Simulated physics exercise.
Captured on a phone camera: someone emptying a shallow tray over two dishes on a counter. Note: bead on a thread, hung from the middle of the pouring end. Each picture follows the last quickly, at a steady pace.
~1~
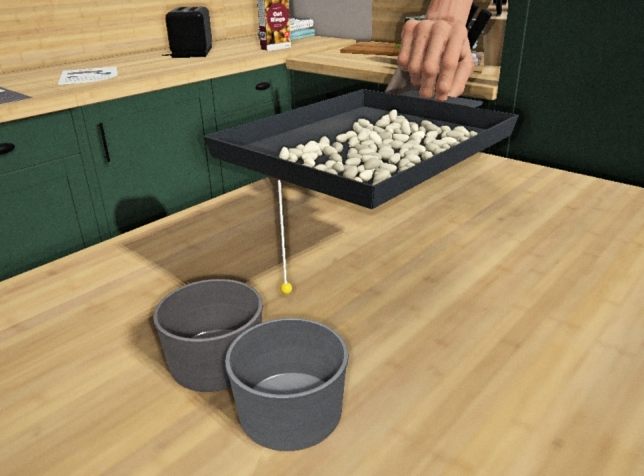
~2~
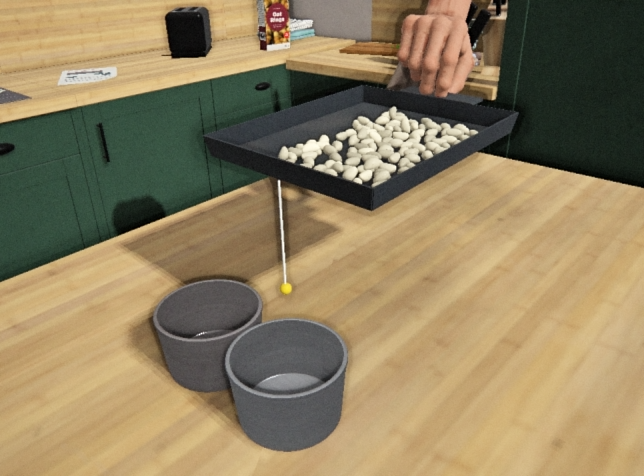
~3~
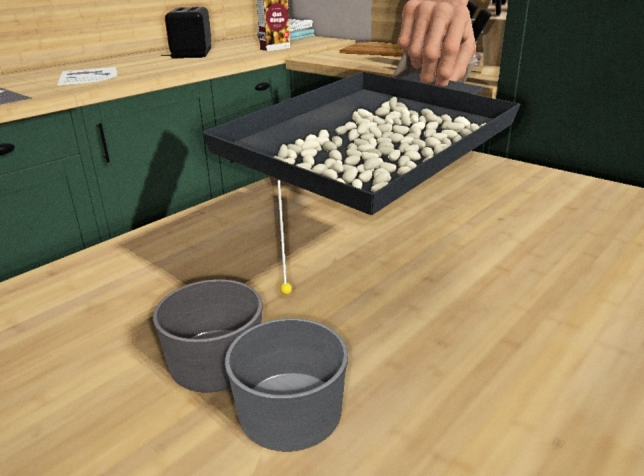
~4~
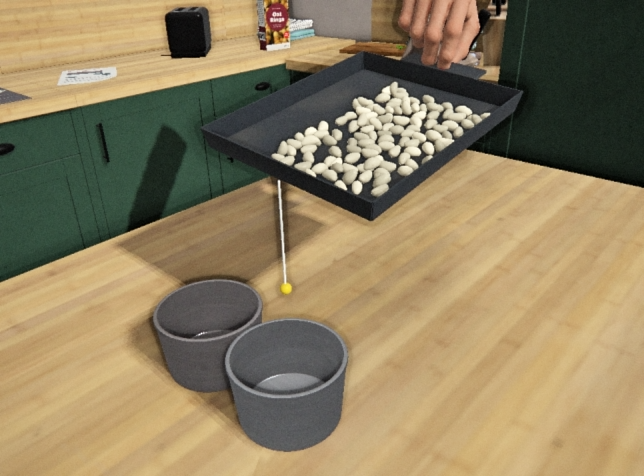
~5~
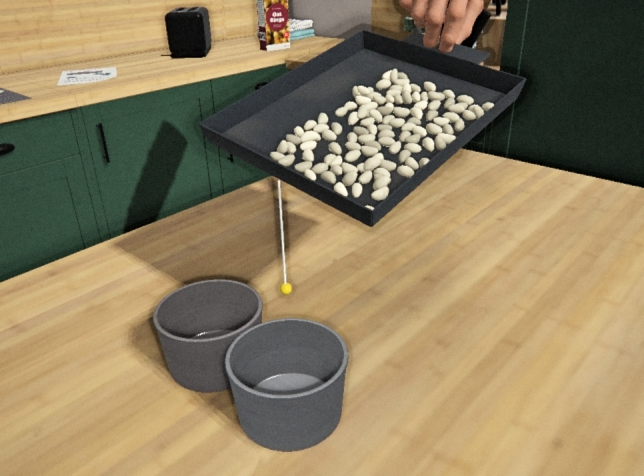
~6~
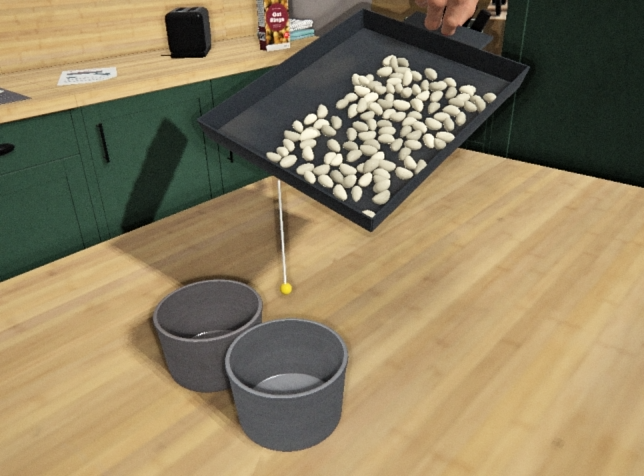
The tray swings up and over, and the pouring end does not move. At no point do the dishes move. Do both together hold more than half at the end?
A lesser share is caught.
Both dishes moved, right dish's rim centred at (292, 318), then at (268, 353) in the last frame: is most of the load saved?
Result, first place: Not as much as half; second place: Not as much as half.
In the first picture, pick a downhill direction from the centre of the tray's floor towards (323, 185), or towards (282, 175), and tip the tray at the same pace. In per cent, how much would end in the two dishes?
About 60 % and about 90 %.
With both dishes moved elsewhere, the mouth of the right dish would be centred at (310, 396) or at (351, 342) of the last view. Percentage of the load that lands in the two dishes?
You'd get near 0 per cent and afterwards near 90 per cent.
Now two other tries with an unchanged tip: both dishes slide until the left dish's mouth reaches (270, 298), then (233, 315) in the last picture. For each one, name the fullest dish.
Try 1: The dish at right; try 2: The dish at right.
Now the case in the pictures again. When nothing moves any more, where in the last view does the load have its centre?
Last view, resting centre - approx. (361, 393).
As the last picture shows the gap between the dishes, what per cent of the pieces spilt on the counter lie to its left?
0 per cent or thereabouts.
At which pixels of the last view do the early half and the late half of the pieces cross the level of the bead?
The first part at (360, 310); the rest at (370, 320).
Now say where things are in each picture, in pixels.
In the first frame, corners of the pouring end near (210, 136) and (373, 183), level; middle of the load near (384, 148), white beans; left dish near (169, 354); right dish near (246, 410); bead on its thread near (286, 288).
In the second frame, corners of the pouring end near (209, 135) and (372, 185), level; middle of the load near (384, 147).
In the third frame, corners of the pouring end near (208, 132) and (372, 191), tipped barely, lowest at the right corner; middle of the load near (384, 142).
In the fourth frame, corners of the pouring end near (207, 127) and (372, 199), tipped a little, lowest at the right corner; middle of the load near (384, 135).
In the fifth frame, corners of the pouring end near (205, 123) and (372, 206), tipped clearly, lowest at the right corner; middle of the load near (385, 129).
In the sixth frame, corners of the pouring end near (203, 119) and (371, 214), tipped clearly, lowest at the right corner; middle of the load near (384, 124), a little on the move; left dish near (169, 355); right dish near (245, 410).
Shortly afterwards, tray tipped steeply; the whole lot on the tray.
Next, tray tipped past a quarter turn; all but a few on the tray; only a few in the air.
Some moments later, tray tipped past a quarter turn; near a quarter in the right dish; the bulk outside both.
In the end, tray tipped past a quarter turn; near a quarter in the right dish; none at all in the left dish; the bulk outside both.
